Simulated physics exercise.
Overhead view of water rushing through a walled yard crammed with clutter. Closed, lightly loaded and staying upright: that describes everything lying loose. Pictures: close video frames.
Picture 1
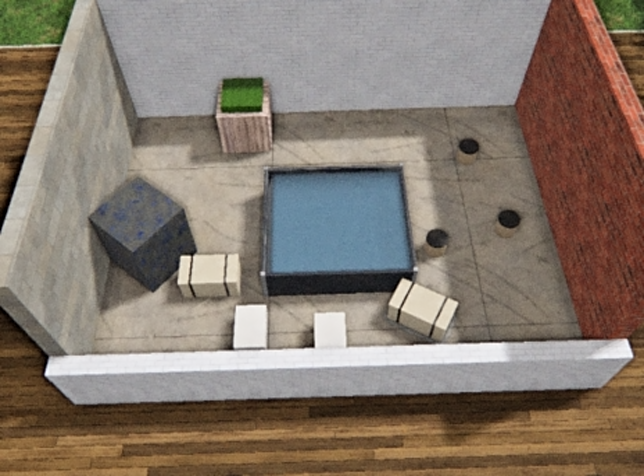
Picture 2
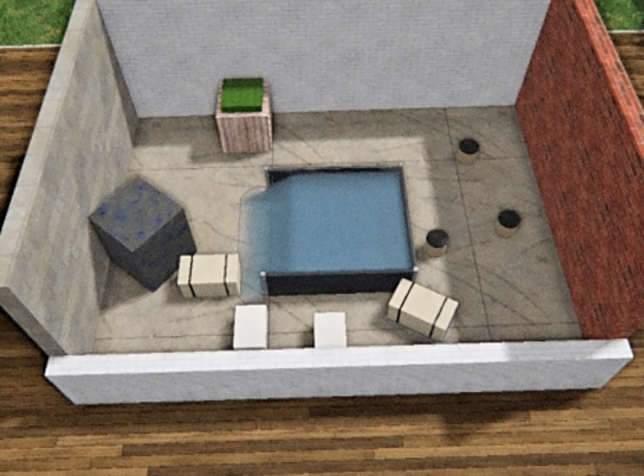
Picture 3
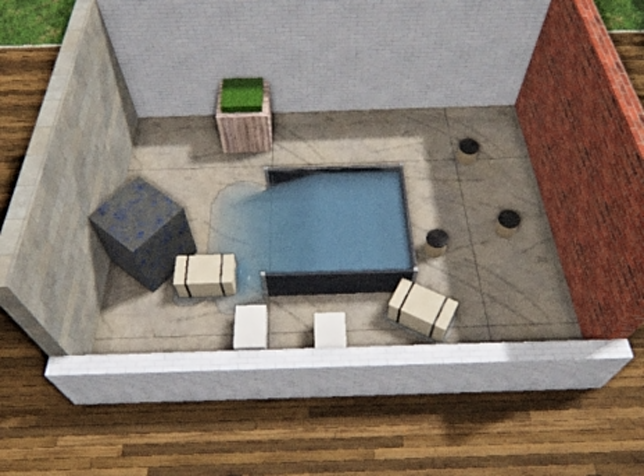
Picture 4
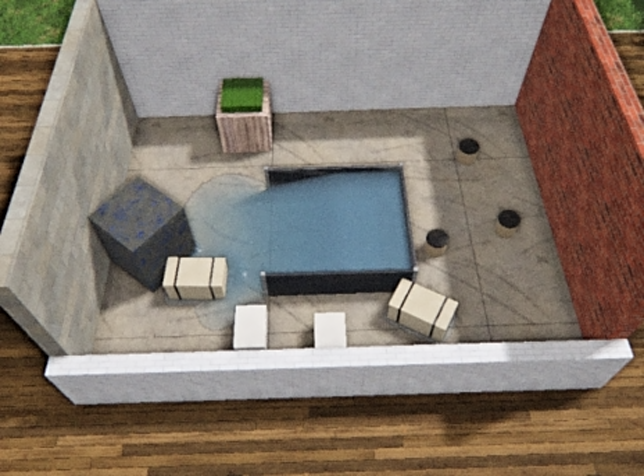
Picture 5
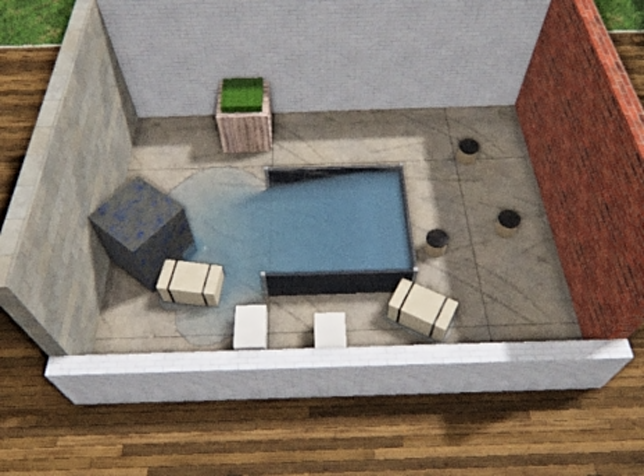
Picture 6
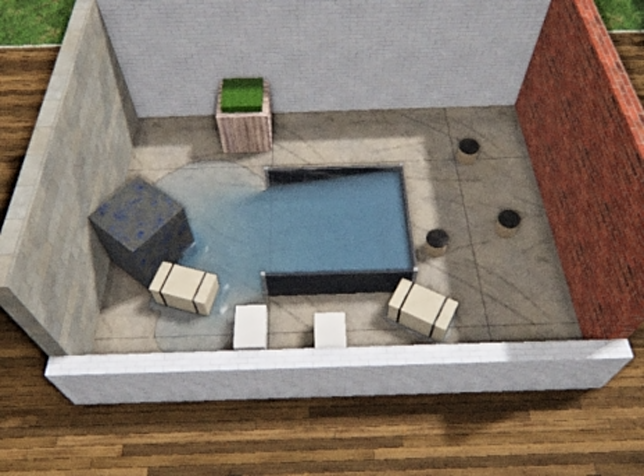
The clip opens on a walled yard with a raised square pool, a dark block, a grass-topped planter and two banded cream trunks. Water spills from the pool's left side and spreads across the floor, then the left trunk slides a short way left, turning slightly, while everything else stays put.
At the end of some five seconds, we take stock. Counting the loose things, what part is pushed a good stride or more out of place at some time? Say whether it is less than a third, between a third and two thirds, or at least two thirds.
The things swept well aside make up a third to two thirds.
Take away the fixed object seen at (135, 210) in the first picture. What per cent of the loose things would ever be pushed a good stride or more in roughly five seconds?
I reckon 60 percent.
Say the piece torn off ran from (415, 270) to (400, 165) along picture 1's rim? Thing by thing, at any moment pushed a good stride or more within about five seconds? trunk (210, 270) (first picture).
It fell short.
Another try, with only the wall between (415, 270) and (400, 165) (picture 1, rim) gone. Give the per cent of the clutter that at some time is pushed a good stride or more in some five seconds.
I make it 90 per cent.
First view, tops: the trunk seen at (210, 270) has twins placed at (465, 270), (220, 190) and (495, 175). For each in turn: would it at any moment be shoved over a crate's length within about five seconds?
Listed in order: Hardly budges, displaced, then hardly budges.
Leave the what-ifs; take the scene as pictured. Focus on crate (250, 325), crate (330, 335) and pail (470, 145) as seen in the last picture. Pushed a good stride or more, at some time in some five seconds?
First displaced that much, second displaced that much, third under that distance.
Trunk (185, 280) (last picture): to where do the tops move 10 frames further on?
I'd expect it around (121, 332).
A moment on, 1 of 7 are well off their spots; 0 afloat.
Next, 1 of 7 are well off their spots; 1 afloat.
Later, 1 of 7 are well off their spots; 1 afloat.
In the end, 3 of 7 are well off their spots, and 3 have been at some point; 2 afloat.
